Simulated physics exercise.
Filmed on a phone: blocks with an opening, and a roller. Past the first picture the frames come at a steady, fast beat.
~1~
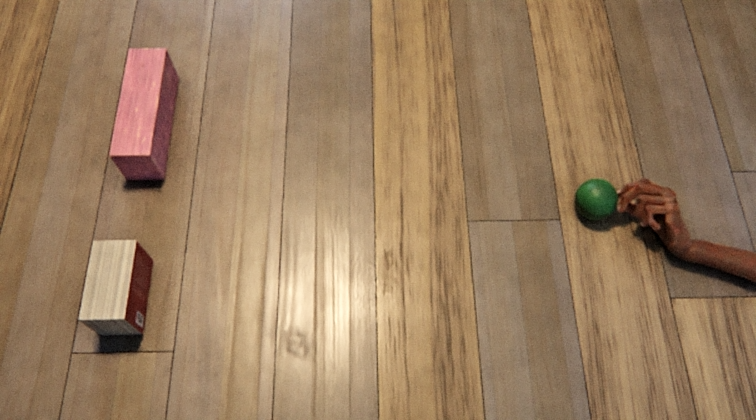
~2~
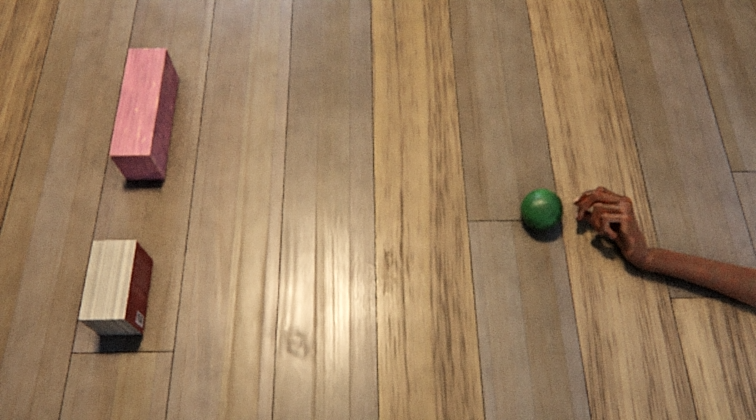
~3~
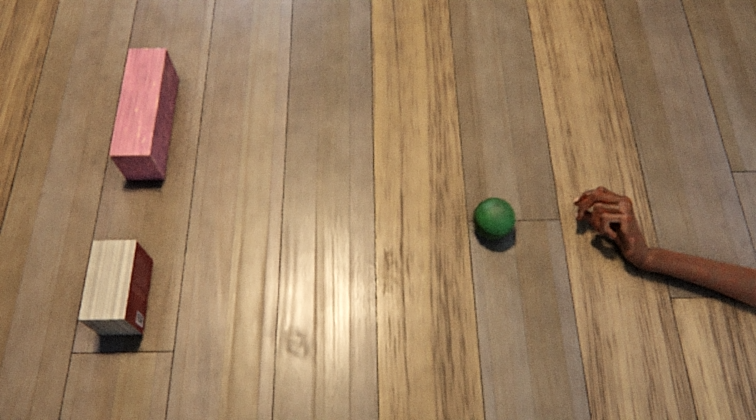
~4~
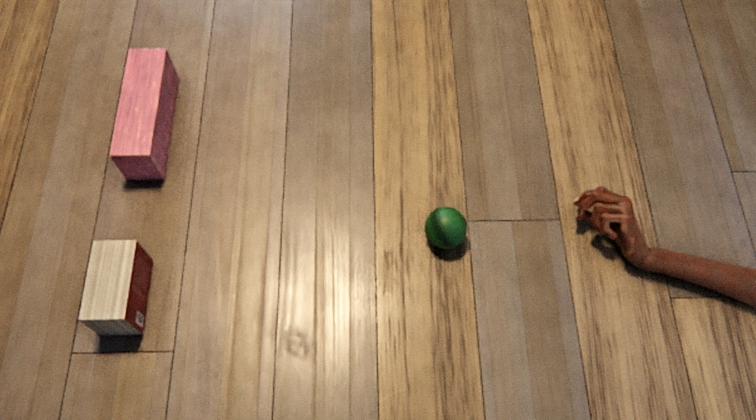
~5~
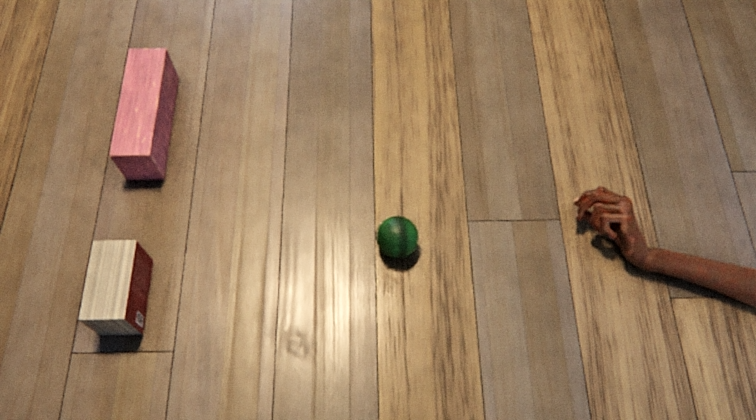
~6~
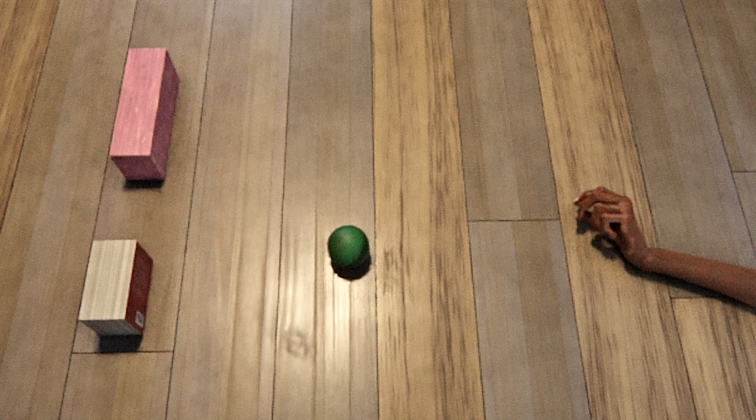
On a wood plank floor, a pink block and a red book with pale page edges stand apart at the left, while a hand at the right touches a green ball. The hand pushes the ball leftward and then stays still, and the ball rolls steadily left and slightly downward across the planks.
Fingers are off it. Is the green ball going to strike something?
Here the green ball is stopped.
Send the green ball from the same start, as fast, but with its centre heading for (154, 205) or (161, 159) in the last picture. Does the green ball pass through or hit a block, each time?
One after another: It gets past; bounces off.
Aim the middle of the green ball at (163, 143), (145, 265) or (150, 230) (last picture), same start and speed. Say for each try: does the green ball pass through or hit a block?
Try by try, it is stopped; is stopped; gets past.
Then, 0.46 s on from there, green ball coming back near (193, 296).
In the end, the green ball bounces off.
